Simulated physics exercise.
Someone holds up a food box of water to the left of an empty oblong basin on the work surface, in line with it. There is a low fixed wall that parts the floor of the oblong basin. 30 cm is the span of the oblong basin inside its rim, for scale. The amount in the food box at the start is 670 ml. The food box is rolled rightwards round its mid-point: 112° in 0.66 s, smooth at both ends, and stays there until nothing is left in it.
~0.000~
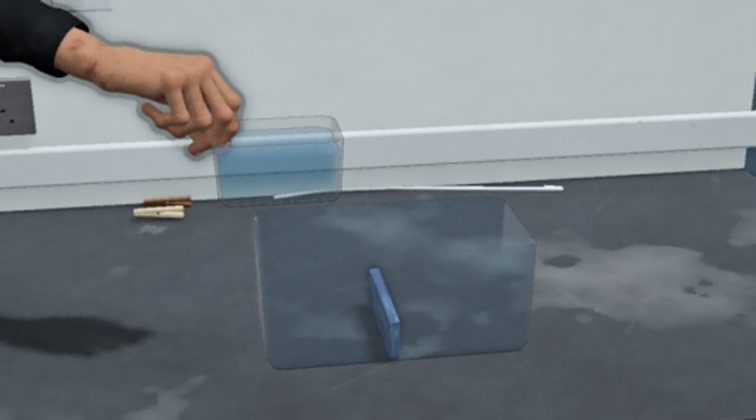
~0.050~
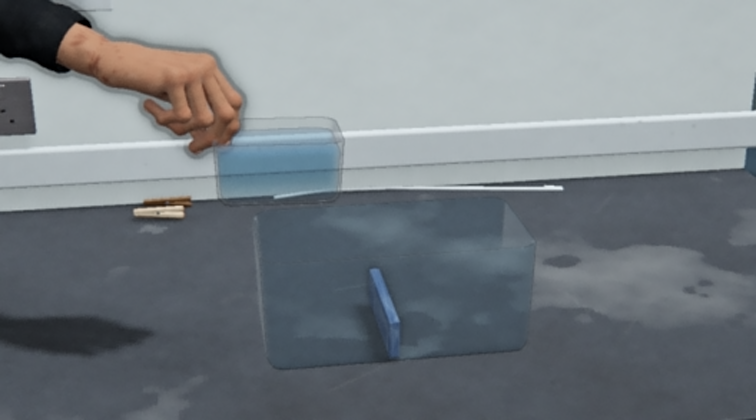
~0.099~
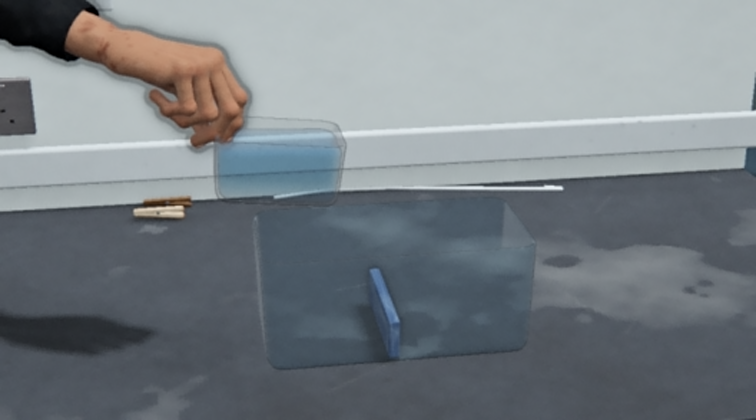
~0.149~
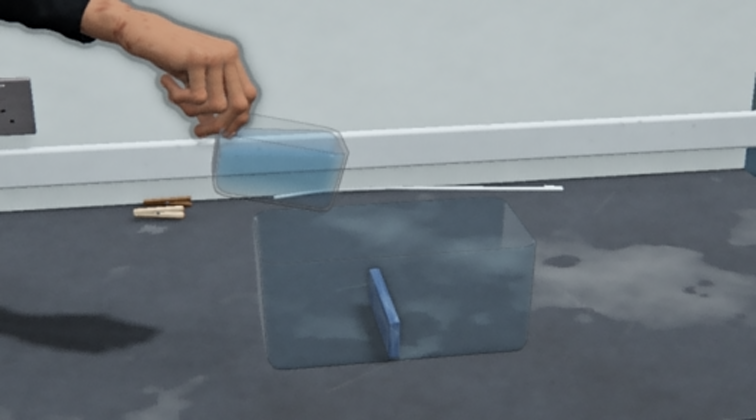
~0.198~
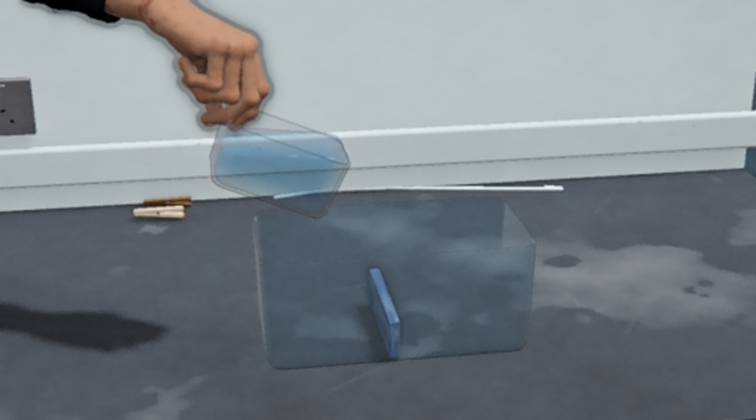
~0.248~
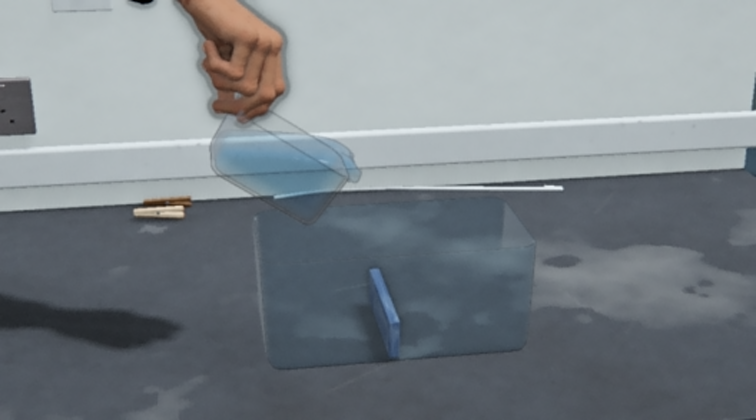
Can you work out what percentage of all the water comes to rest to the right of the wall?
I would put it at 49 per cent.
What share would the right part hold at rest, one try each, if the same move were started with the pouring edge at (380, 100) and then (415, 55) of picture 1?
Try 1: 80 %; try 2: 85 %.
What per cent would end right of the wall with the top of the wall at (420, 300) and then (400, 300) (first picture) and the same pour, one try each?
10 % and 30 %.
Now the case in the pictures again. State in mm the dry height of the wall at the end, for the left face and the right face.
On the left it's about 28 mm; on the right, about 30 mm.
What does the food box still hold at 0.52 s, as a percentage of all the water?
Roughly 14 %.
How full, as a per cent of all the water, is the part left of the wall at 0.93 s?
The fraction is near 50 percent.
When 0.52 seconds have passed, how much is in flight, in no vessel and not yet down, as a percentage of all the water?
Some 16 % is the figure.
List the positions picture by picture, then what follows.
Tilt 0°; pouring edge (338, 130); surface from (215, 142) to (336, 137); the oblong basin's rim runs from (257, 238) to (520, 222); the wall's top is at (384, 296), in the first frame.
Tilt 2°; pouring edge (339, 132); surface from (216, 142) to (336, 137), in the second frame.
Tilt 6°; pouring edge (341, 136); surface from (217, 141) to (338, 139), in the third frame.
Tilt 14°; pouring edge (343, 144); surface from (218, 140) to (341, 142), in the fourth frame.
Tilt 23°; pouring edge (345, 155); surface from (218, 141) to (342, 147); 2 per cent is over the edge, in the fifth frame.
Tilt 35°; pouring edge (344, 168); surface from (219, 140) to (333, 153); 8 per cent is over the edge, in the sixth frame.
By 0.52 s the tilt is 100° and 14 per cent is still to pour, 29 is left of the wall and 41 right of it.
By 0.72 s the tilt is 112° and 1 per cent is still to pour, 47 is left of the wall and 49 right of it.
By 0.93 s the tilt is 112° and 0 per cent is still to pour, 50 is left of the wall and 49 right of it.
By 1.16 s the tilt is 112° and 0 per cent is still to pour, 50 is left of the wall and 49 right of it.
At rest 50 per cent lies left of the wall, 49 right of it and 1 outside.
